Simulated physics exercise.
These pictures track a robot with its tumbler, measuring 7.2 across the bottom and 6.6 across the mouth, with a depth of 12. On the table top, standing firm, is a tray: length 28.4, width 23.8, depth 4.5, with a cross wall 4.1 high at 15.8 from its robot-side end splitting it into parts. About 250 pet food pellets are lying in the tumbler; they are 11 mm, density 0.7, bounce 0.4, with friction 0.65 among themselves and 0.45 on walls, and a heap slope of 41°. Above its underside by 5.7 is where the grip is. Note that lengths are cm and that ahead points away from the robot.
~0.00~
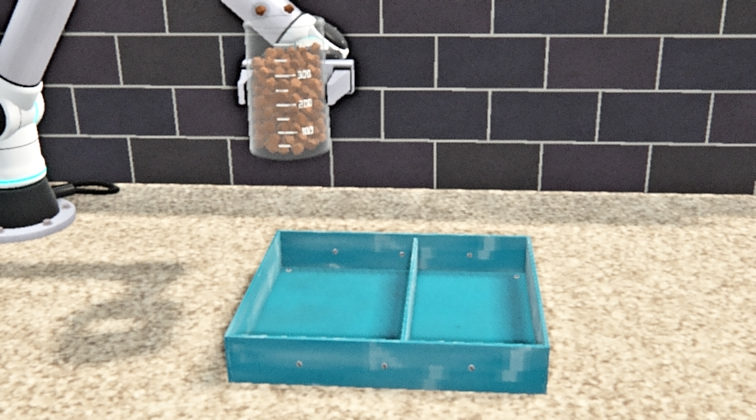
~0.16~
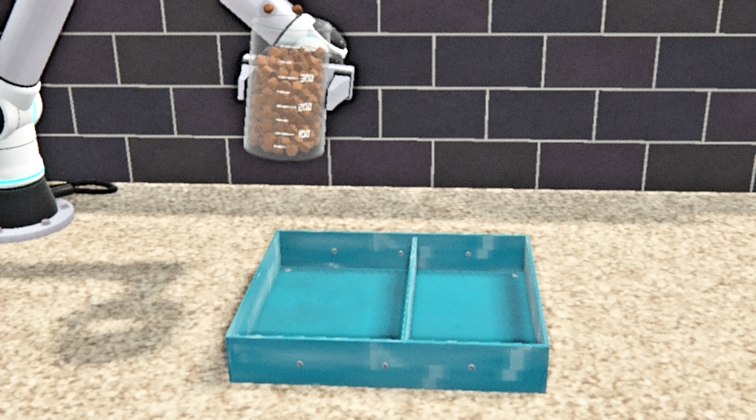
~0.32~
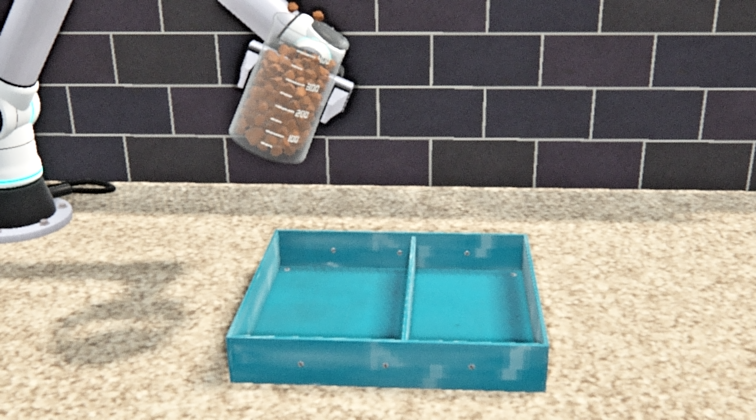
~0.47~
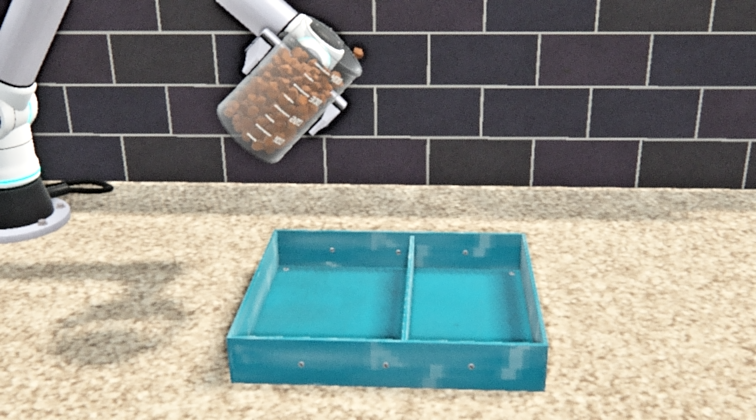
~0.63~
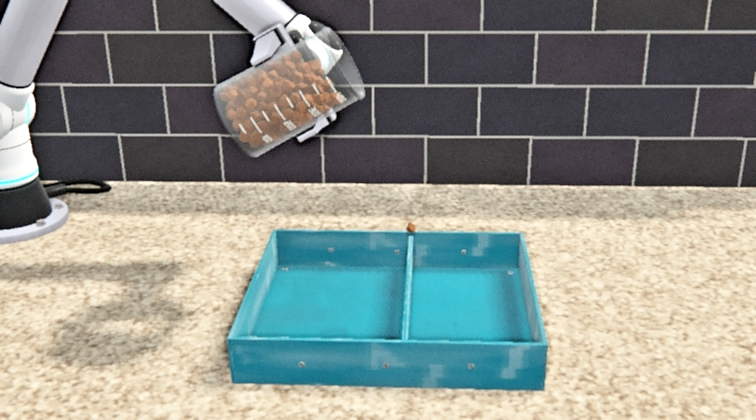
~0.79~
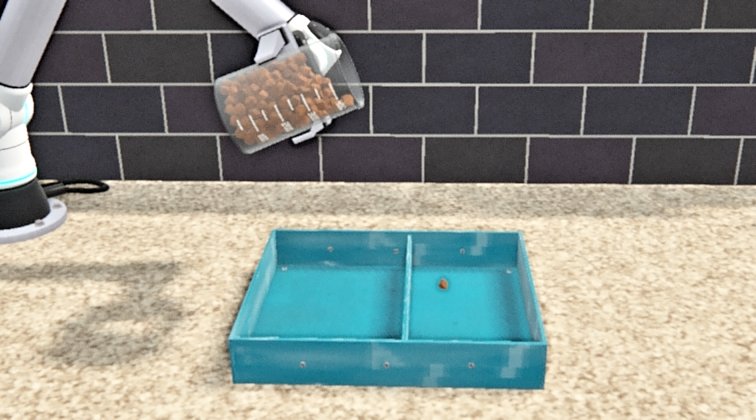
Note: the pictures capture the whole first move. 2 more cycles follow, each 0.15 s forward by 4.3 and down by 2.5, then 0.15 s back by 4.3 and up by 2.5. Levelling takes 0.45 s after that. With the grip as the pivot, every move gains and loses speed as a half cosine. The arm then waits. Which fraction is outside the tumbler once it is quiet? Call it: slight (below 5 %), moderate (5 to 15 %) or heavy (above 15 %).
Slight.
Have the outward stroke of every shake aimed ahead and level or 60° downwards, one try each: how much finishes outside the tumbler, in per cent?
It comes to around 5 per cent on the first try and around 0 per cent on the second.
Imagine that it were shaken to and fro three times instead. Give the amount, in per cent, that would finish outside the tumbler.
0 per cent.
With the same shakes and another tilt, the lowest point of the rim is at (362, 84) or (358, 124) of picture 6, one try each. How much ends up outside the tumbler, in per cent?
About 0 and 15 %.
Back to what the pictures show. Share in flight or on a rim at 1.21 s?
Reading at that time: Some 0 per cent.
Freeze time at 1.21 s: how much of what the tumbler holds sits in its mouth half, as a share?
My estimate is near 35 per cent.
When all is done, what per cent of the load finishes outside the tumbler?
0 per cent or thereabouts.
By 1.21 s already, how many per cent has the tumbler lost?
Roughly 0 per cent by then.
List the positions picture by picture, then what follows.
In the first frame, tumbler middle at (288, 88), level; upper third of the load around (288, 72), from x 255 to 320, top at y 10; 247 in the tumbler.
In the second frame, tumbler middle at (288, 89), tilted 6° forward; upper third of the load around (290, 73), from x 255 to 320, top at y 10.
In the third frame, tumbler middle at (288, 90), tilted 23° forward; upper third of the load around (292, 75), from x 240 to 330, top at y 10.
In the fourth frame, tumbler middle at (289, 91), tilted 44° forward; upper third of the load around (291, 79), from x 230 to 360, top at y 55.
In the fifth frame, tumbler middle at (289, 93), tilted 62° forward; upper third of the load around (287, 81), from x 225 to 410, top at y 55; 246 in the tumbler, 1 in flight or on a rim.
In the sixth frame, tumbler middle at (289, 94), tilted 68° forward; upper third of the load around (282, 82), from x 225 to 445, top at y 60; 246 in the tumbler, 1 in the far-side part.
After 1.21 s, tilted 68° forward, highest piece 25 above the table; 246 in the tumbler, 1 in the far-side part.
After 1.63 s, tilted 30° forward, highest piece 29 above the table; 246 in the tumbler, 1 in the far-side part.
After 2.04 s, level, highest piece 30 above the table; 246 in the tumbler, 1 in the far-side part.
After 3.09 s, level, highest piece 30 above the table; 246 in the tumbler, 1 in the far-side part.
At rest, 246 in the tumbler, 1 in the far-side part. That is 0 % outside the tumbler.
